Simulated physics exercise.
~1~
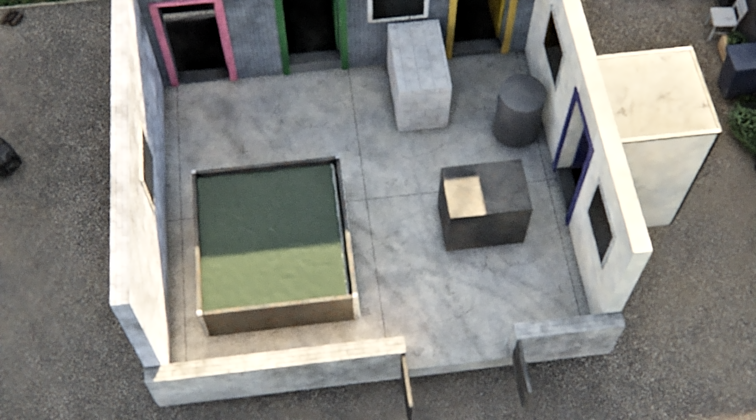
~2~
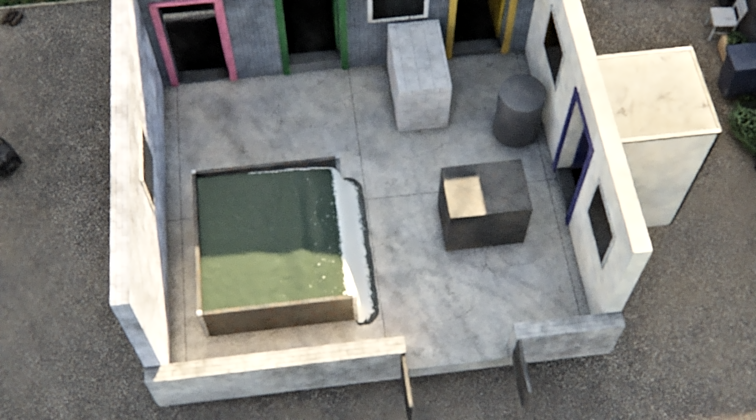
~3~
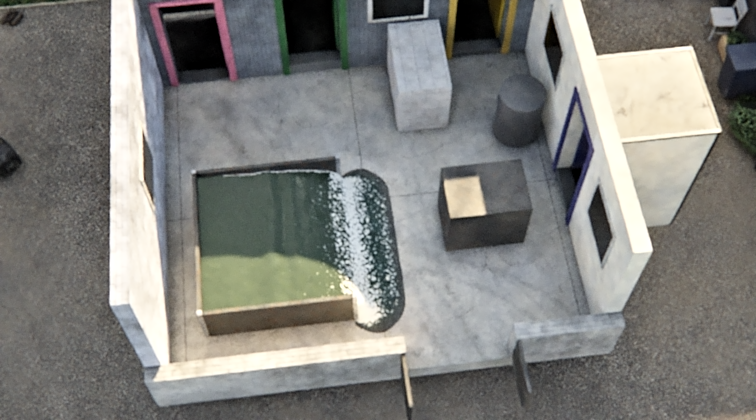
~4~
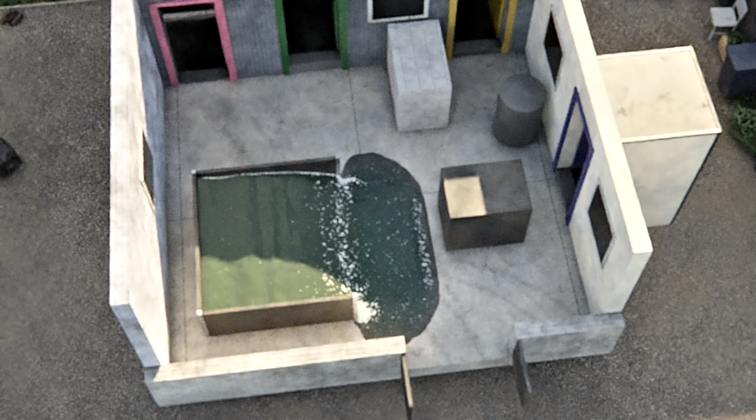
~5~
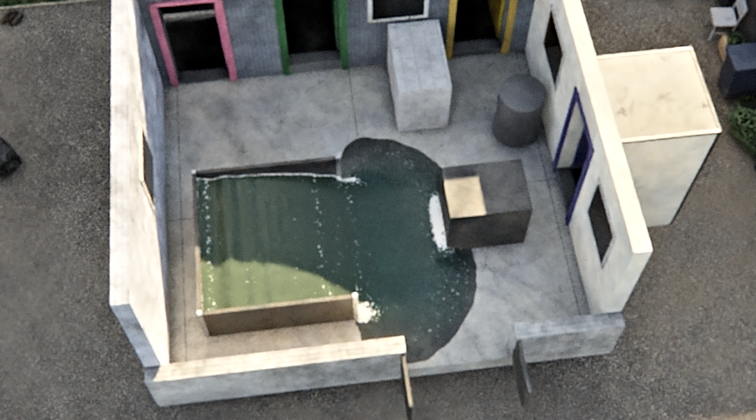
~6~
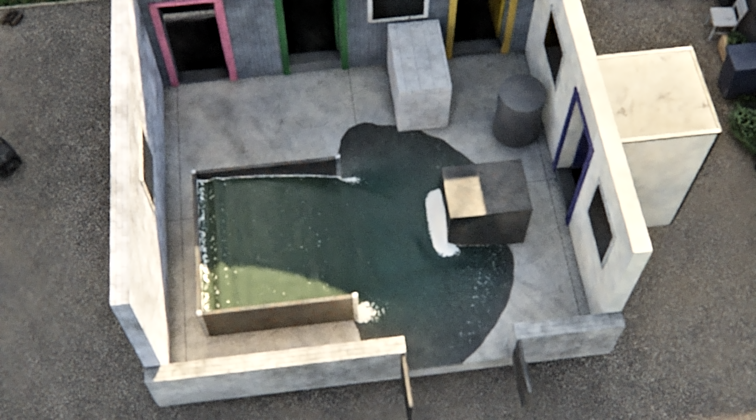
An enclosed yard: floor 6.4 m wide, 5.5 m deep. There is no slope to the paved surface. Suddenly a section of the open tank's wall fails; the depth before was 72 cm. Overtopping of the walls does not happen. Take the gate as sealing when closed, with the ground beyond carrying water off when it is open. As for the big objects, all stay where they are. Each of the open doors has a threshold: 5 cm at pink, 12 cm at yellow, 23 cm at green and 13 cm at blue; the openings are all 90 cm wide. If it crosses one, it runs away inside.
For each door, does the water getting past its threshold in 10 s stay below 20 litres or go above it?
The pink door: Above 20 litres; the yellow door: Above 20 litres; the green door: Below 20 litres; the blue door: Above 20 litres.
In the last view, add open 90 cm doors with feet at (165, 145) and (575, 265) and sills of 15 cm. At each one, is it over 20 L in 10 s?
First door short of the limit, second door beyond the limit.
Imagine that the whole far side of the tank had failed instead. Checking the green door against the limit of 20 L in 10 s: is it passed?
Measured against that limit, the green door goes beyond it.
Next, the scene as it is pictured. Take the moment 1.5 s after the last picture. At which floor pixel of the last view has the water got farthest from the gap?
I'd put it close to (521, 52).
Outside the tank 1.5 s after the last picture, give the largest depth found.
About 48 cm.
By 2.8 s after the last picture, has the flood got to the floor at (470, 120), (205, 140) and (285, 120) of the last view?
Status of the three spots: Inundated, free of it, inundated.
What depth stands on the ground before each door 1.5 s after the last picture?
Pink 0 cm, yellow 14 cm, green 0 cm, blue 16 cm.
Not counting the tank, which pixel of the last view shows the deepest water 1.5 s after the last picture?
Roughly (590, 332).
Then, 0.7 s after the last picture water covers 45 % of the floor and is deepest (50 cm) near (429, 234); pink door not reached, yellow door not reached, green door not reached, blue door 8 cm at the sill, 0 L in.
Then, 1.5 s after the last picture water covers 55 % of the floor and is deepest (48 cm) near (590, 332); pink door not reached, yellow door 14 cm at the sill, 1 L in, green door not reached, blue door 16 cm at the sill, 1 L in.
Then, 2.8 s after the last picture water covers 65 % of the floor and is deepest (37 cm) near (546, 154); pink door not reached, yellow door 22 cm at the sill, 62 L in, green door 11 cm at the sill, 0 L in, blue door 28 cm at the sill, 51 L in.
Then, 5.3 s after the last picture water covers 85 % of the floor and is deepest (22 cm) near (511, 53); pink door 7 cm at the sill, 0 L in, yellow door 16 cm at the sill, 138 L in, green door 13 cm at the sill, 0 L in, blue door 12 cm at the sill, 123 L in.
Then, 9.3 s after the last picture water covers 100 % of the floor and is deepest (13 cm) near (195, 334); pink door 8 cm at the sill, 35 L in, yellow door 8 cm at the sill, 151 L in, green door 3 cm at the sill, 0 L in, blue door 7 cm at the sill, 125 L in.
